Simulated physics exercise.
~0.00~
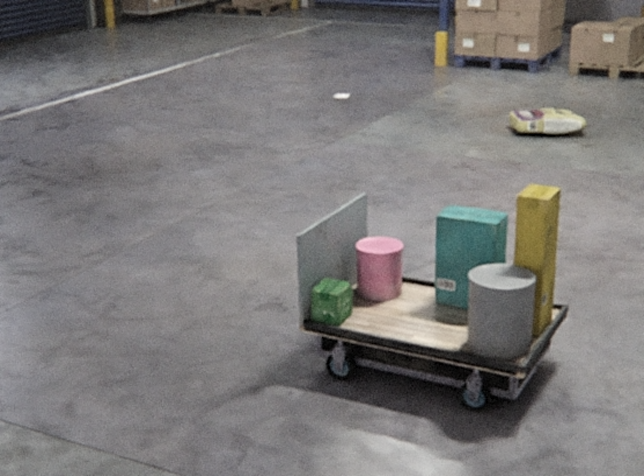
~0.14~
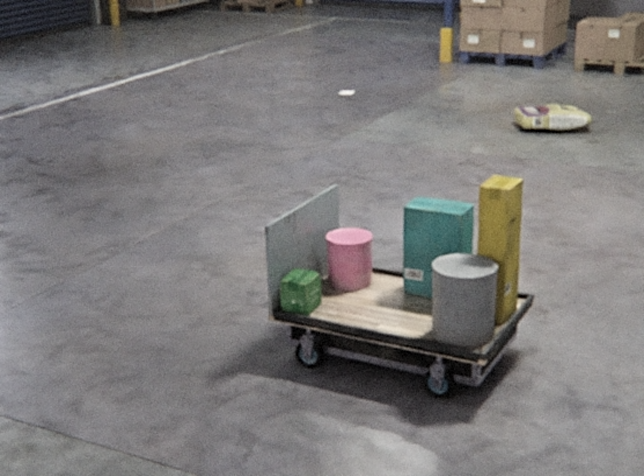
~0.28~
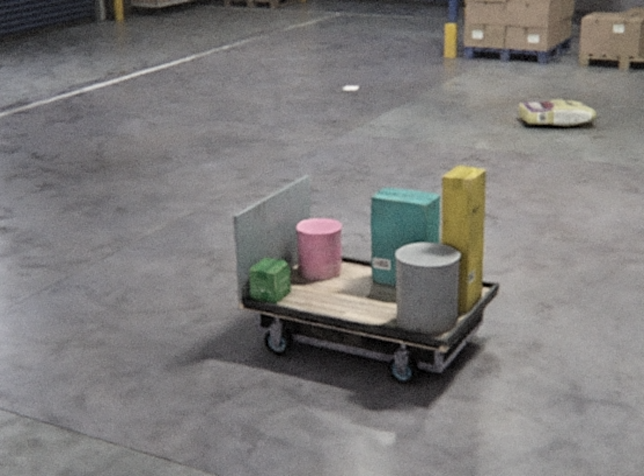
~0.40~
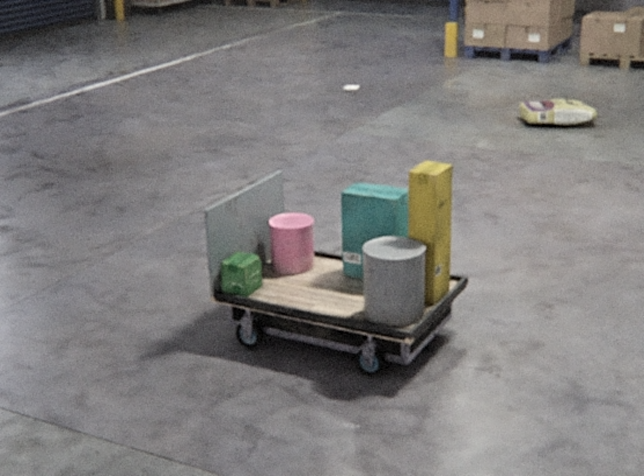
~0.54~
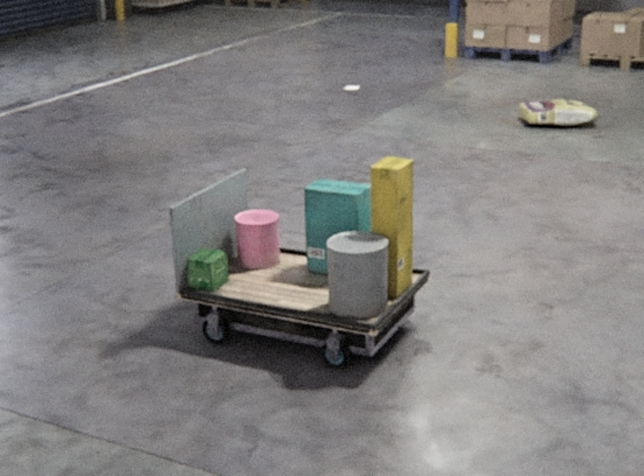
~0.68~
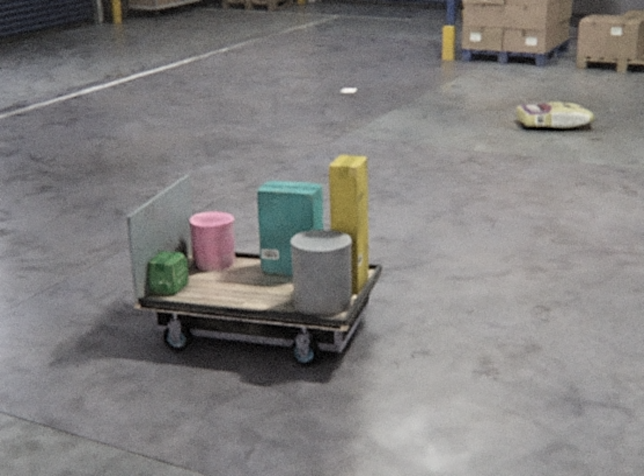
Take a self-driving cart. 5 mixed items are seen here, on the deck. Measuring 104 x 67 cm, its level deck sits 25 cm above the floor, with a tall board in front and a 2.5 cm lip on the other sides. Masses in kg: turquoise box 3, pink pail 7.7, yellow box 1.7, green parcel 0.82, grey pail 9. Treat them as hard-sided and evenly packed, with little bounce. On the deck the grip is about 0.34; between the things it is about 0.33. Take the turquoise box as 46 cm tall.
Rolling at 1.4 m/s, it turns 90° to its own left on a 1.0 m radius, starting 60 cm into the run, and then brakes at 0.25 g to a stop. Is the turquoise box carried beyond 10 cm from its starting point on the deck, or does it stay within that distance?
Within the limit.
By 0.88 s, cart 123 cm along, turned 28°; green parcel 14 cm from its spot; pink pail 6 cm from its spot.
By 1.28 s, cart 179 cm along, turned 60°; green parcel 15 cm from its spot; pink pail 6 cm from its spot.
By 1.78 s, cart 249 cm along, turned 90°; green parcel 13 cm from its spot; pink pail 5 cm from its spot.
When it is over (3.2 s), not toppled but over 10 cm from the start, green parcel; the other 4 within 10 cm of the start.
